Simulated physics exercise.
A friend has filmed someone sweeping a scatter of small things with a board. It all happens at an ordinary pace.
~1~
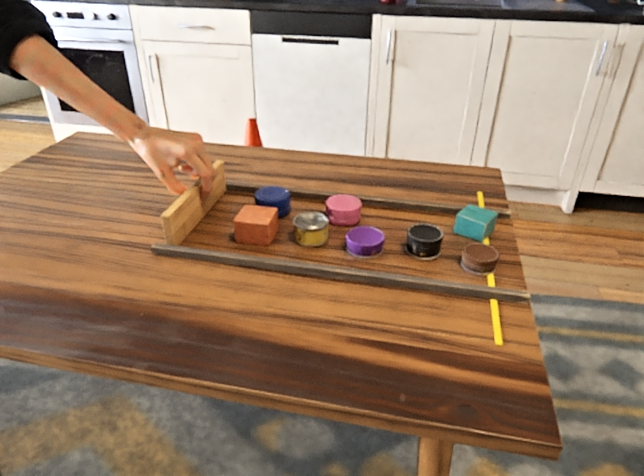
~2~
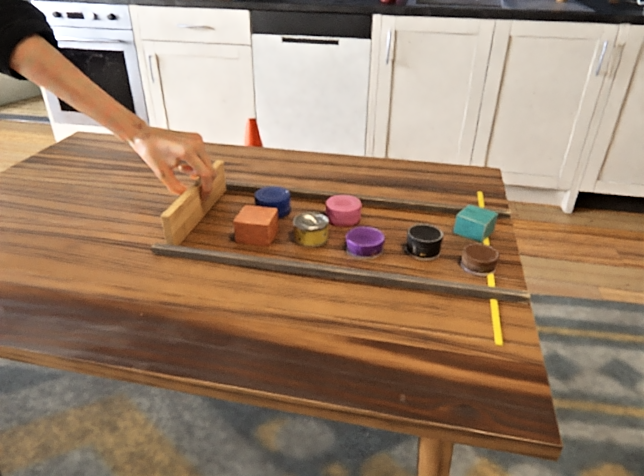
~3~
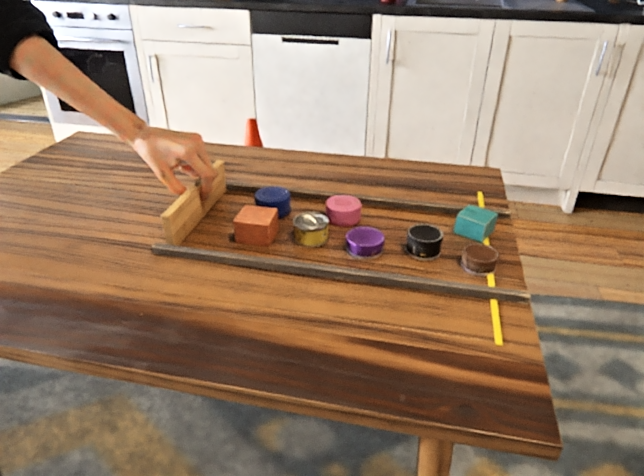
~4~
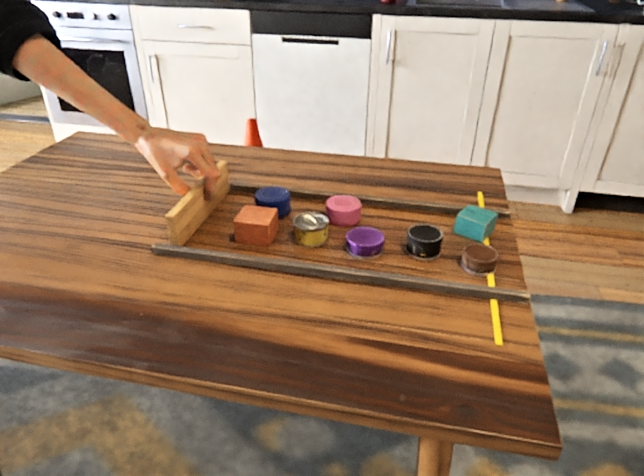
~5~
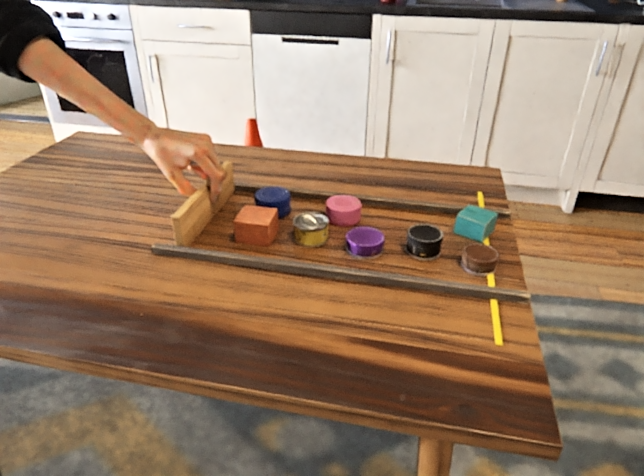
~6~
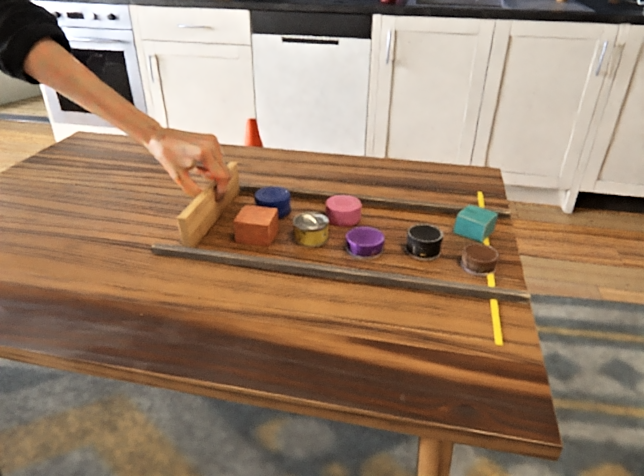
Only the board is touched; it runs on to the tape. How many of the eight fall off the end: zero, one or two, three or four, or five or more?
Here the number that fall off is five or more.
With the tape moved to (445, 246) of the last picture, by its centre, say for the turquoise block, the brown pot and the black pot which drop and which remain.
The turquoise block is lost, the brown pot is lost, the black pot tumbles off.
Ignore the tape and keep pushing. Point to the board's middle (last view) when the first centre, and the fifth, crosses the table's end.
Near (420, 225) and (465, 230).
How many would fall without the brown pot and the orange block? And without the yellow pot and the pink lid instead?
The counts: 3 and 4.
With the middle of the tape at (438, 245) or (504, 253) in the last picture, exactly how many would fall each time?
Down on the floor: 2 and 8.
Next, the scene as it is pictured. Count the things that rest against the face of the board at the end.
That makes 2.
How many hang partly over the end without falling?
It comes to 2.
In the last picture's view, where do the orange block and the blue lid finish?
First (511, 254), then (506, 227).
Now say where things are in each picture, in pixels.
The first picture shows brown pot (480, 259); turquoise block (476, 223); black pot (424, 242); board (198, 201); tape (487, 251).
The second picture shows turquoise block (475, 223); orange block (257, 226).
The third picture shows black pot (424, 242); pink lid (343, 211).
The fourth picture shows brown pot (480, 259); purple tin (365, 243).
The fifth picture shows turquoise block (475, 223); board (207, 202).
The sixth picture shows brown pot (480, 259); turquoise block (475, 223); black pot (424, 242); board (213, 203); tape (487, 251).
Soon after, none off yet; brown pot at rest near (480, 259); turquoise block at rest near (475, 223); black pot displaced a little near (436, 242).
In the end, the number that fall off is five or more; gone, yellow pot, pink lid, purple tin, black pot, turquoise block and brown pot.
